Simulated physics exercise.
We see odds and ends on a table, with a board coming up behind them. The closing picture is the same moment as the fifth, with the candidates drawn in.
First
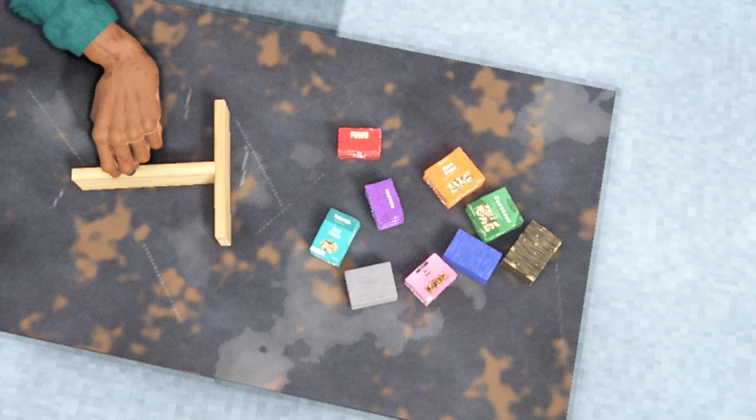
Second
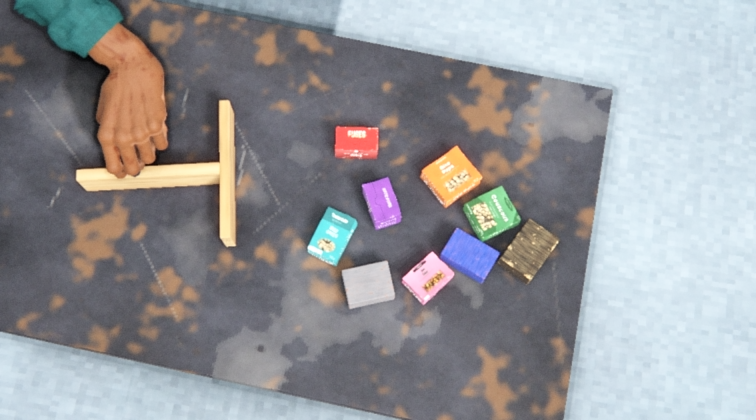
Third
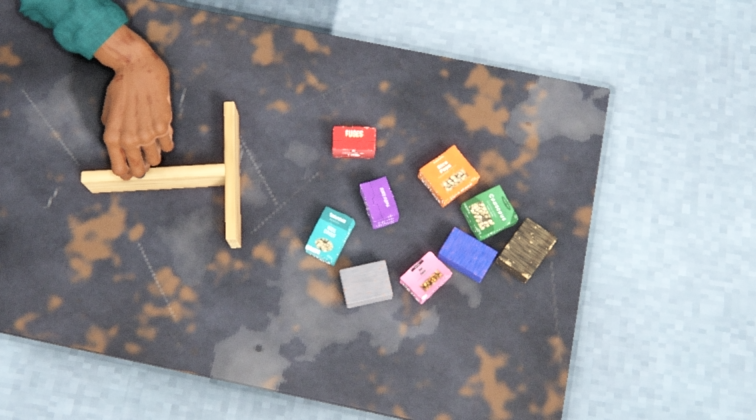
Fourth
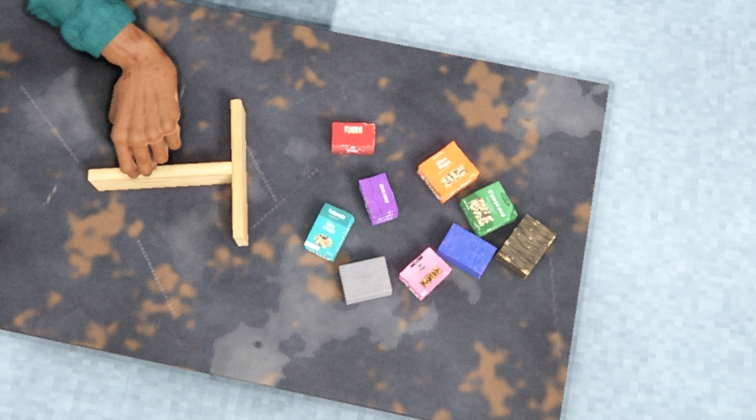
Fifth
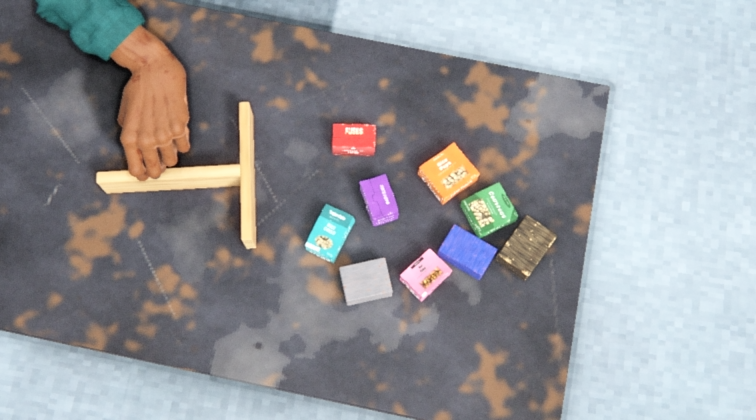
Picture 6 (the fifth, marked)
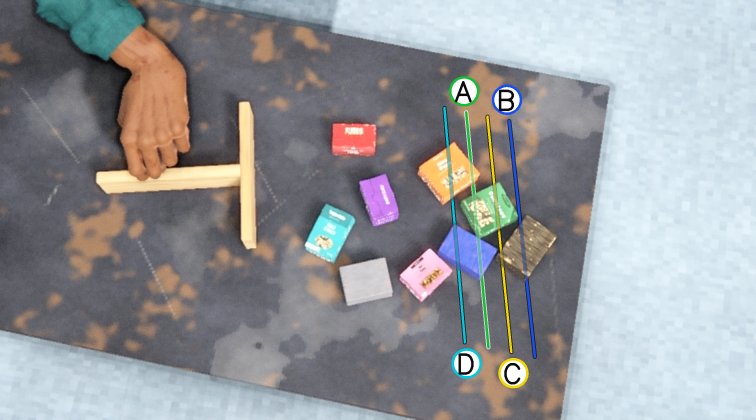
At first, a hand grips a T-shaped wooden board on a dark mottled table, left of nine scattered small boxes and blocks in various colours. The hand then slides the board slowly a short way right, narrowing the gap, while the objects stay in their places, untouched.
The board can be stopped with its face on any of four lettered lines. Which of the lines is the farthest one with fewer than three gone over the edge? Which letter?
Stop at B.
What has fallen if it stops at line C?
The black block goes over.
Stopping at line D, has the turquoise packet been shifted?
Yes.
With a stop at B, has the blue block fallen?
Yes.
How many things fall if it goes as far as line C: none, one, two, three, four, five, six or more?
In all, one.
On the copy, A at (477, 225); B at (522, 234); C at (499, 230); D at (454, 221).
On B. First, board (343, 189); red box (367, 140); turquoise packet (367, 236).
Then, board (443, 209); black block (553, 252); blue block (511, 264).
Finally, board (523, 225); black block over the edge; blue block over the edge; two fallen.
By contrast, A is within the limit but short; C is within the limit but short; D is within the limit but short.
